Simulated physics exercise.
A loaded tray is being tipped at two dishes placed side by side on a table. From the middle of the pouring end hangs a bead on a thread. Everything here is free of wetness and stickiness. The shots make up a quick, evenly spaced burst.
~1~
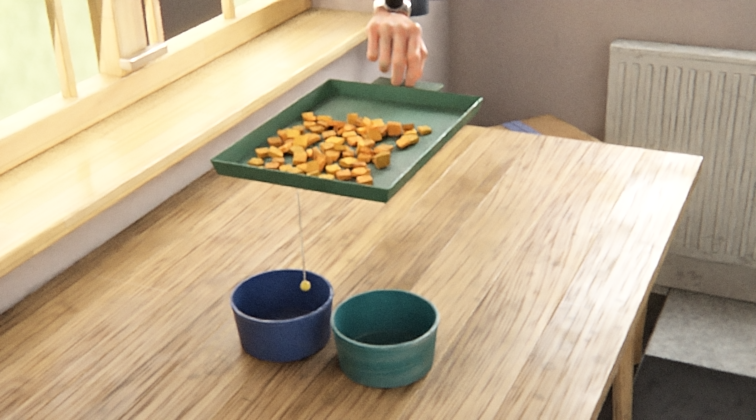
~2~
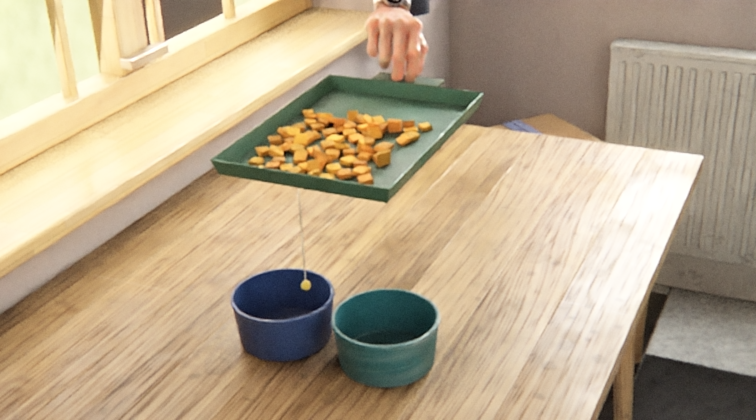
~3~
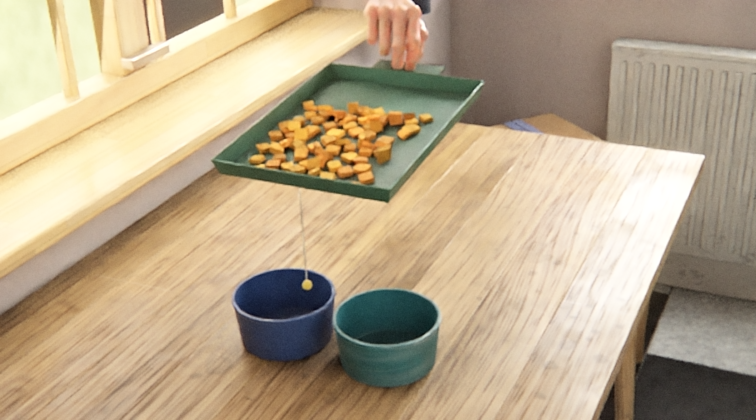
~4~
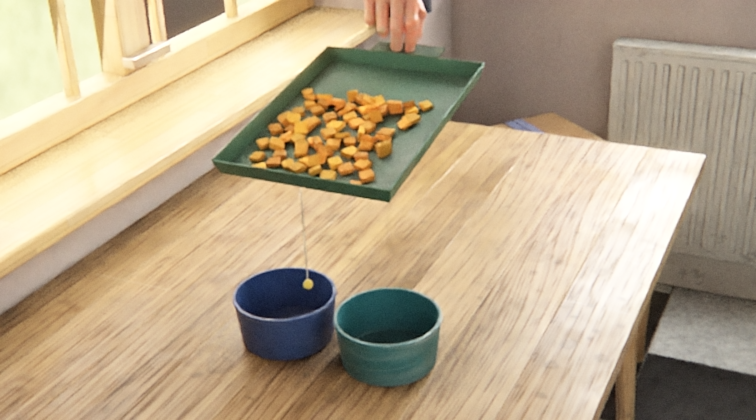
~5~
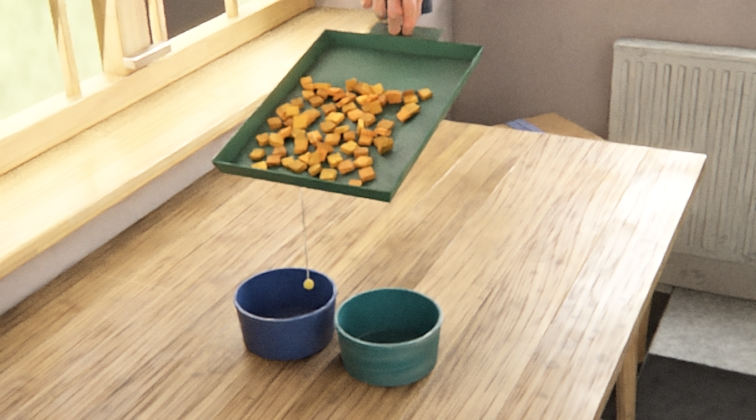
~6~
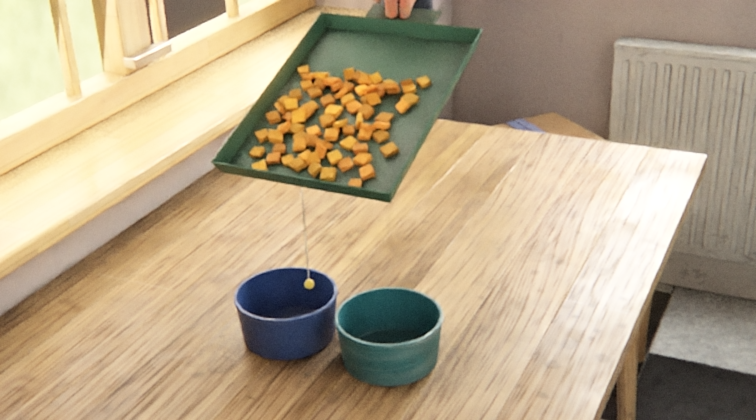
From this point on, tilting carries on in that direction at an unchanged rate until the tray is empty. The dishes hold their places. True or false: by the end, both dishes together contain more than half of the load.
False.
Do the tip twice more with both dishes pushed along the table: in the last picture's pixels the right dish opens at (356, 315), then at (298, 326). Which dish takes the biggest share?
Result, try one: The right of the two; try two: The right of the two.
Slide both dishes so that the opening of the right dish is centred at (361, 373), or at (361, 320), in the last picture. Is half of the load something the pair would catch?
Well, the minor share the first time and the bulk the second time.
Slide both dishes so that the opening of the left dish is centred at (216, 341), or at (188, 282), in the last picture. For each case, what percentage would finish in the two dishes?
30 %, 40 %.
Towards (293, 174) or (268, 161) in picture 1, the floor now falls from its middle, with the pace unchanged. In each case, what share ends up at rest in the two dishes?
The first try yields 40 percent and the second 50 percent.
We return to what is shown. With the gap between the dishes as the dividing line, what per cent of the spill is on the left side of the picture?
Close to 80 per cent of the spill, I think.
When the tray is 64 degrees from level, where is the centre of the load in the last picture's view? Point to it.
I'd put the middle close to (305, 154).
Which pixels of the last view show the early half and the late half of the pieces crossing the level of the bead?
I'd say close to (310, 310) at first and close to (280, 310) later on.
Soon, tray tipped steeply; all on the tray.
A while on, tray tipped past a quarter turn; most on the tray; a stray few in the right dish; a stray few in the left dish; a small part outside both; a stray few in the air.
Towards the end, tray tipped past a quarter turn; a small part in the right dish; a small part in the left dish; about two thirds outside both.
Finally, tray tipped past a quarter turn; a small part in the right dish; a small part in the left dish; about two thirds outside both.
